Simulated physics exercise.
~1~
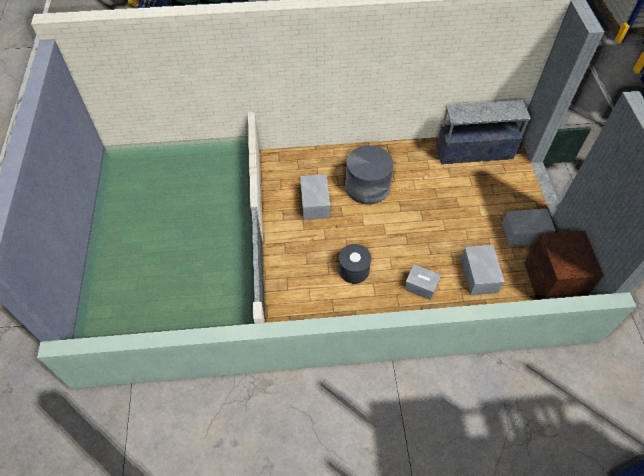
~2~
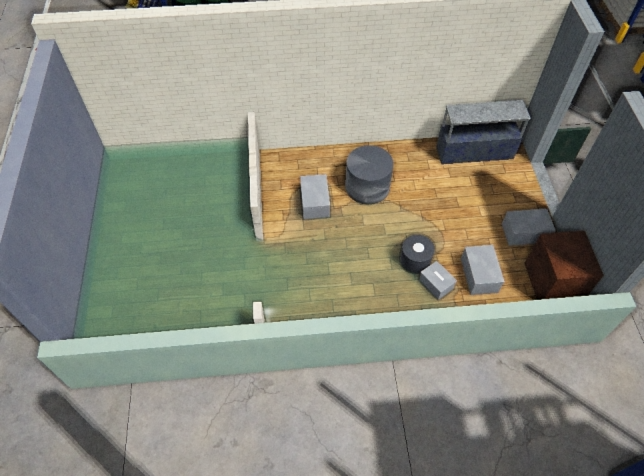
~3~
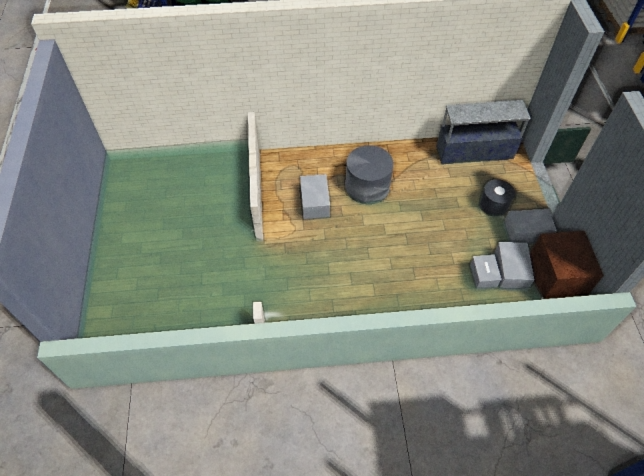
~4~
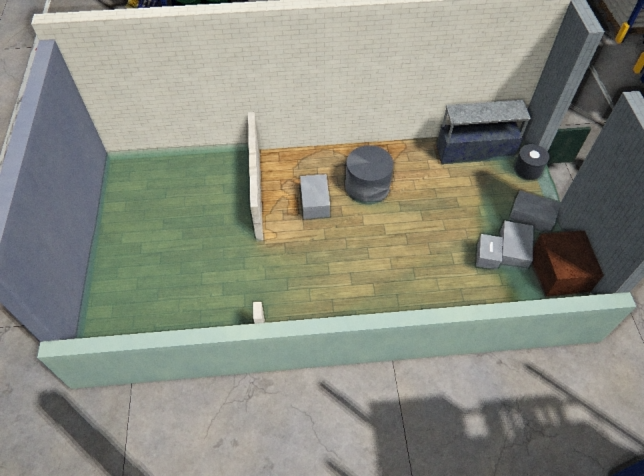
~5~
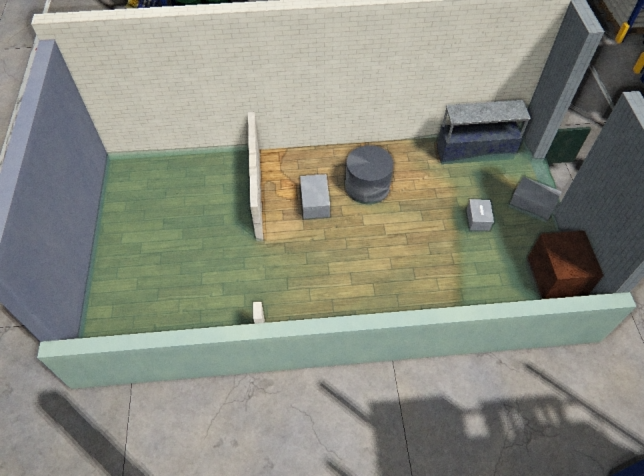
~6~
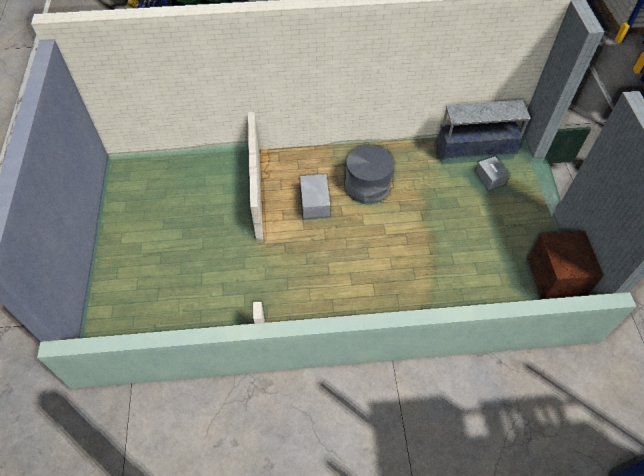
Green water spreading from a walled room across a wooden floor, carrying a dark round tub and grey boxes toward openings at right.
